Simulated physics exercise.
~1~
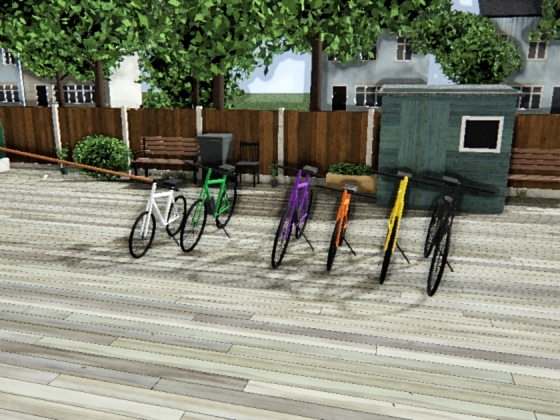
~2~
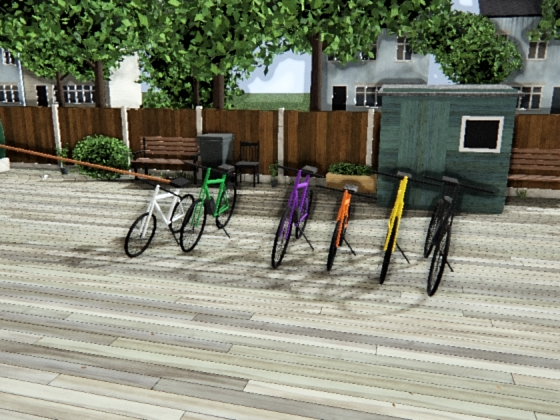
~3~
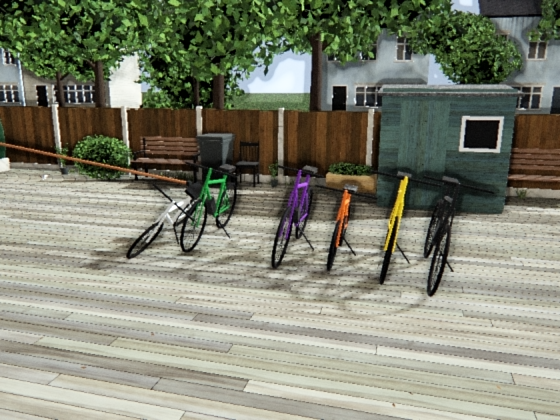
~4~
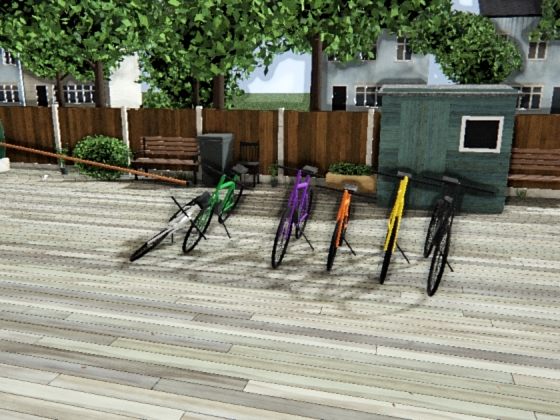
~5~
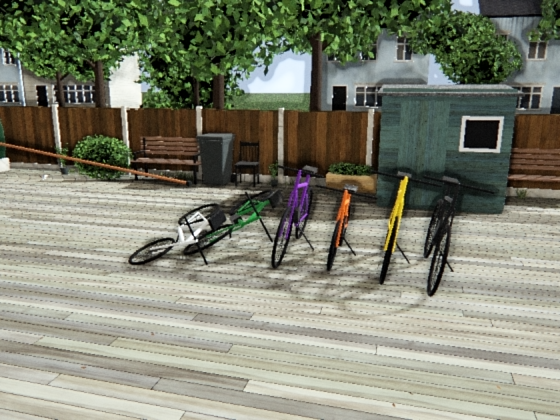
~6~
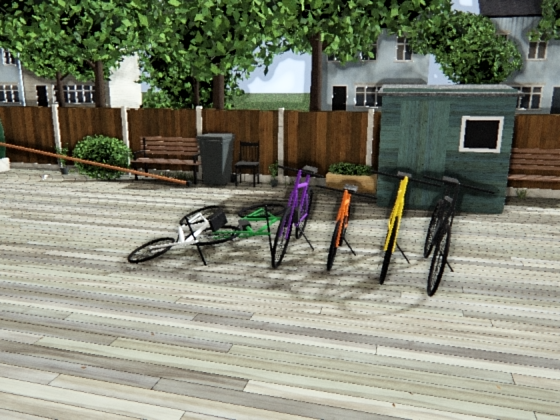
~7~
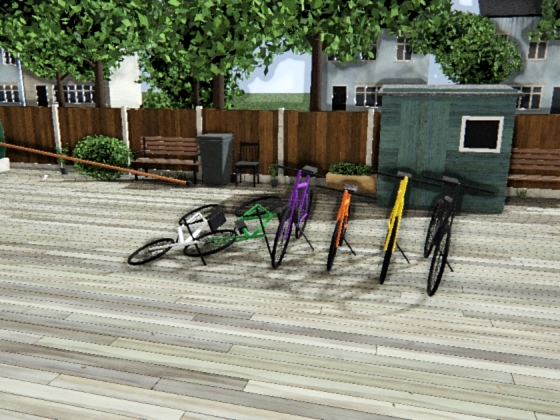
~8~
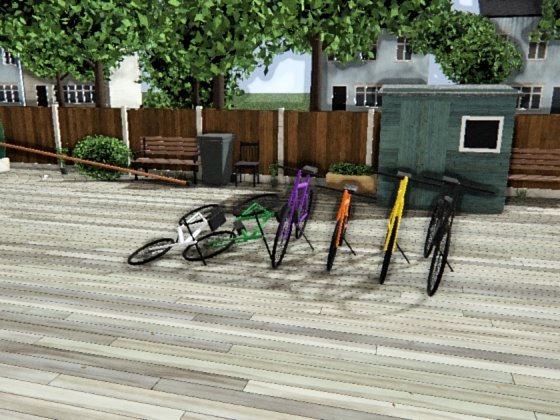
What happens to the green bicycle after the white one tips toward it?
The green bicycle is knocked over to the right and ends up toppled beside the purple one, which stays standing.
